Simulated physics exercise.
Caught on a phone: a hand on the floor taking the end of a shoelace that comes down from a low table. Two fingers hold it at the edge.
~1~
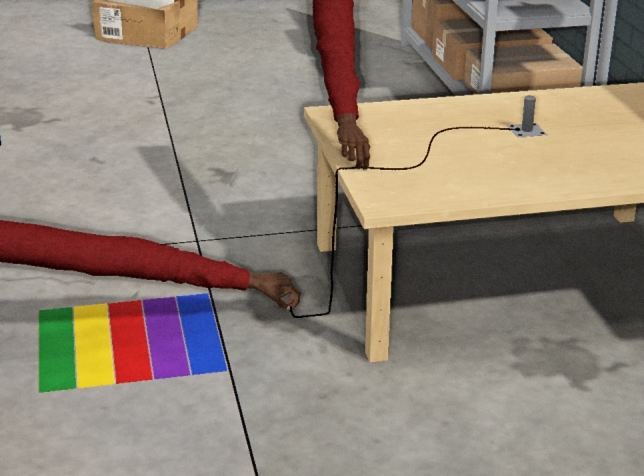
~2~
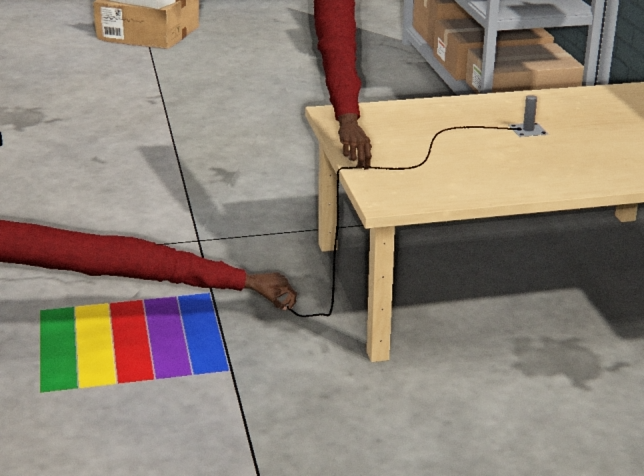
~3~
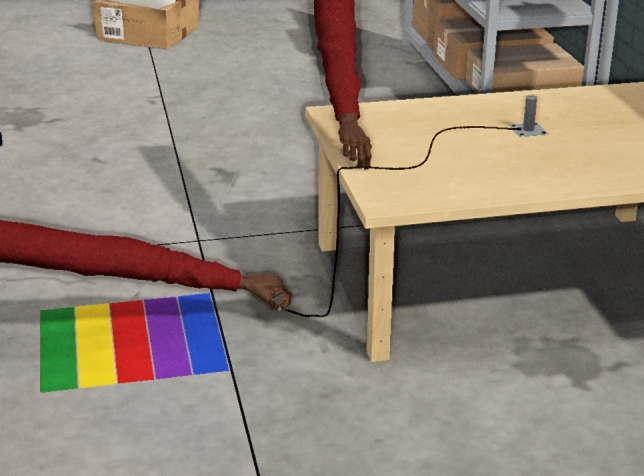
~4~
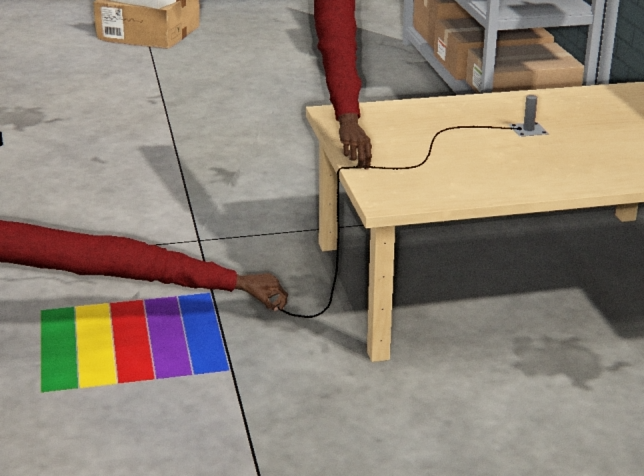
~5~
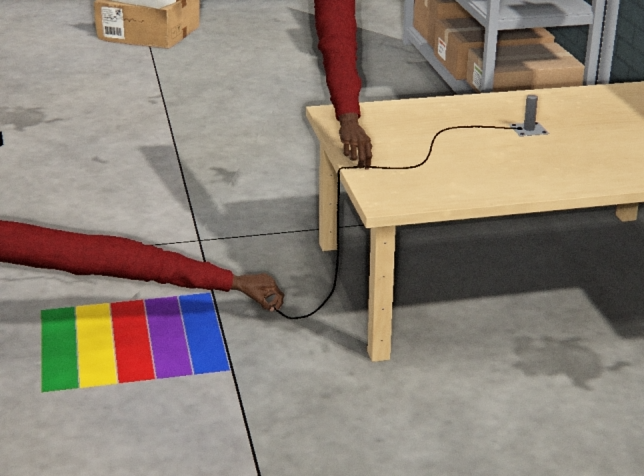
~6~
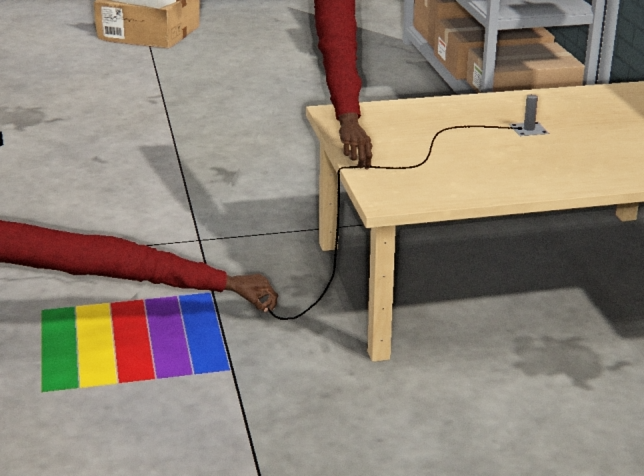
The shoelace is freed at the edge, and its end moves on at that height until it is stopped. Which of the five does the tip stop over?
It halts on the red strip.
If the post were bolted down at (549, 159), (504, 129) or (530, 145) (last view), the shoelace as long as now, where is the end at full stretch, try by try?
About (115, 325), (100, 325) and (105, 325).
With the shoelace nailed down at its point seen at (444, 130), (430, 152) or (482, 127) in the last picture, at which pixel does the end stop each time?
The places are (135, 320), (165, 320) and (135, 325).
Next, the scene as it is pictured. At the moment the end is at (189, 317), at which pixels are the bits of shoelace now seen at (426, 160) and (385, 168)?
The first at (379, 153), the second at (335, 166).
Soon after, end near (189, 317); over blue.
Then, end near (151, 321); over purple.
At full stretch, end near (128, 323); over red. Over red.
